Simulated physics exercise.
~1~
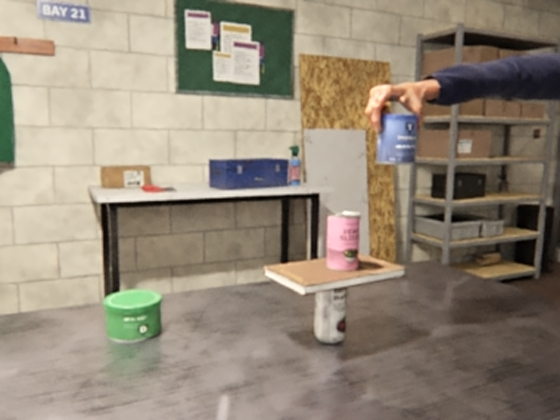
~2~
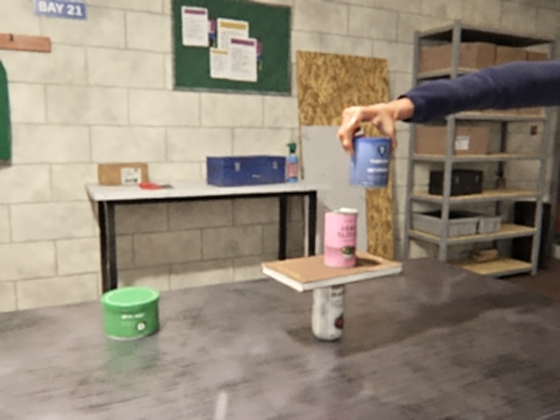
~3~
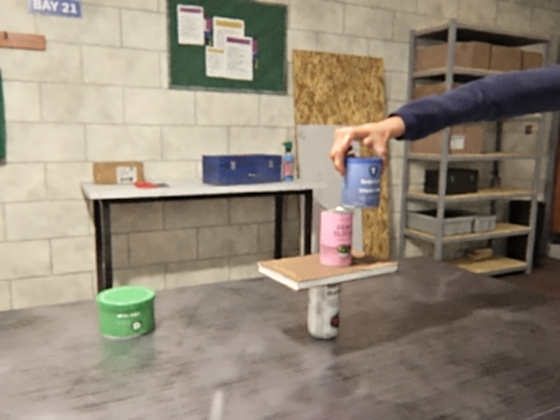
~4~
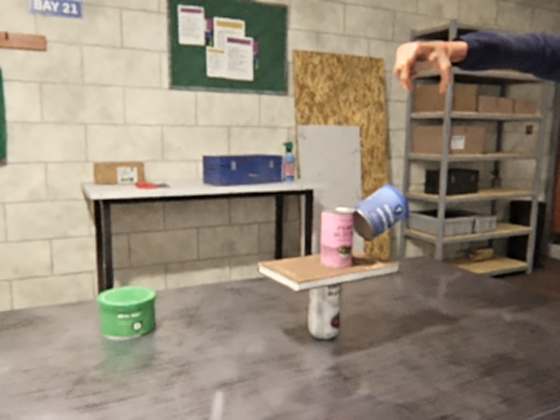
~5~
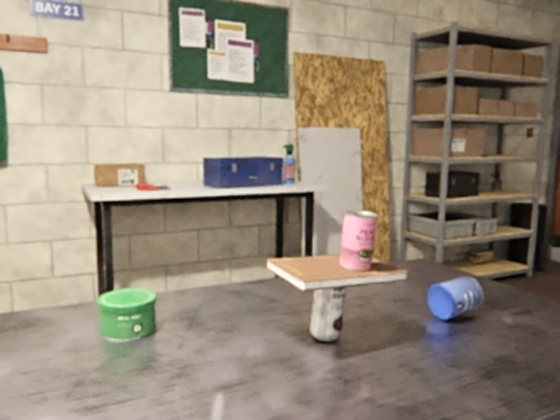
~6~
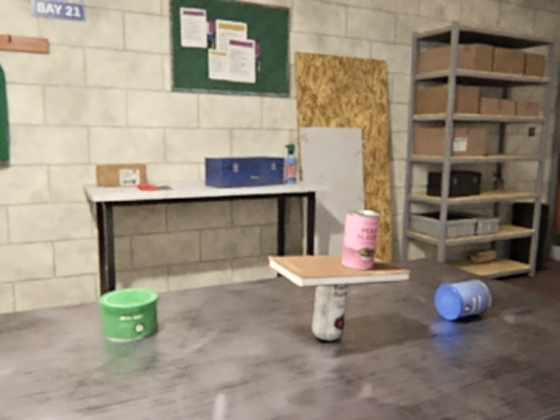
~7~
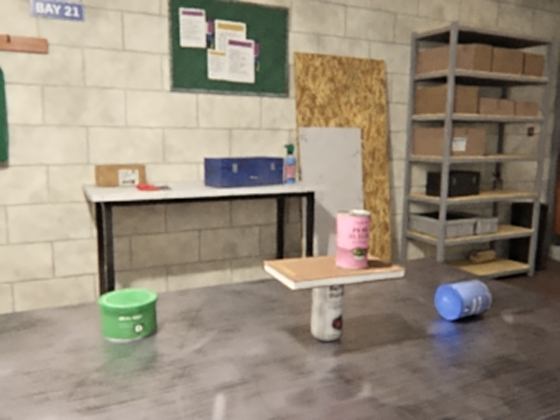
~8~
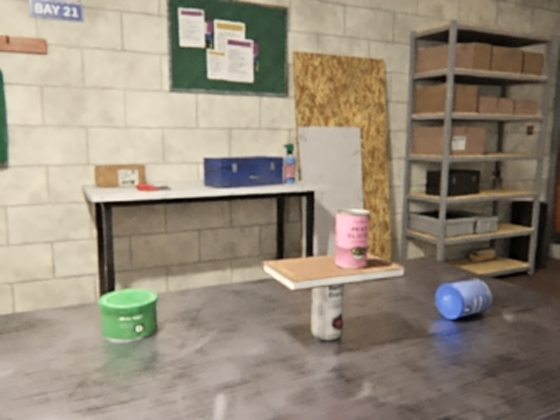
A hand releases a blue tin on a pink tin, and it topples onto the table.
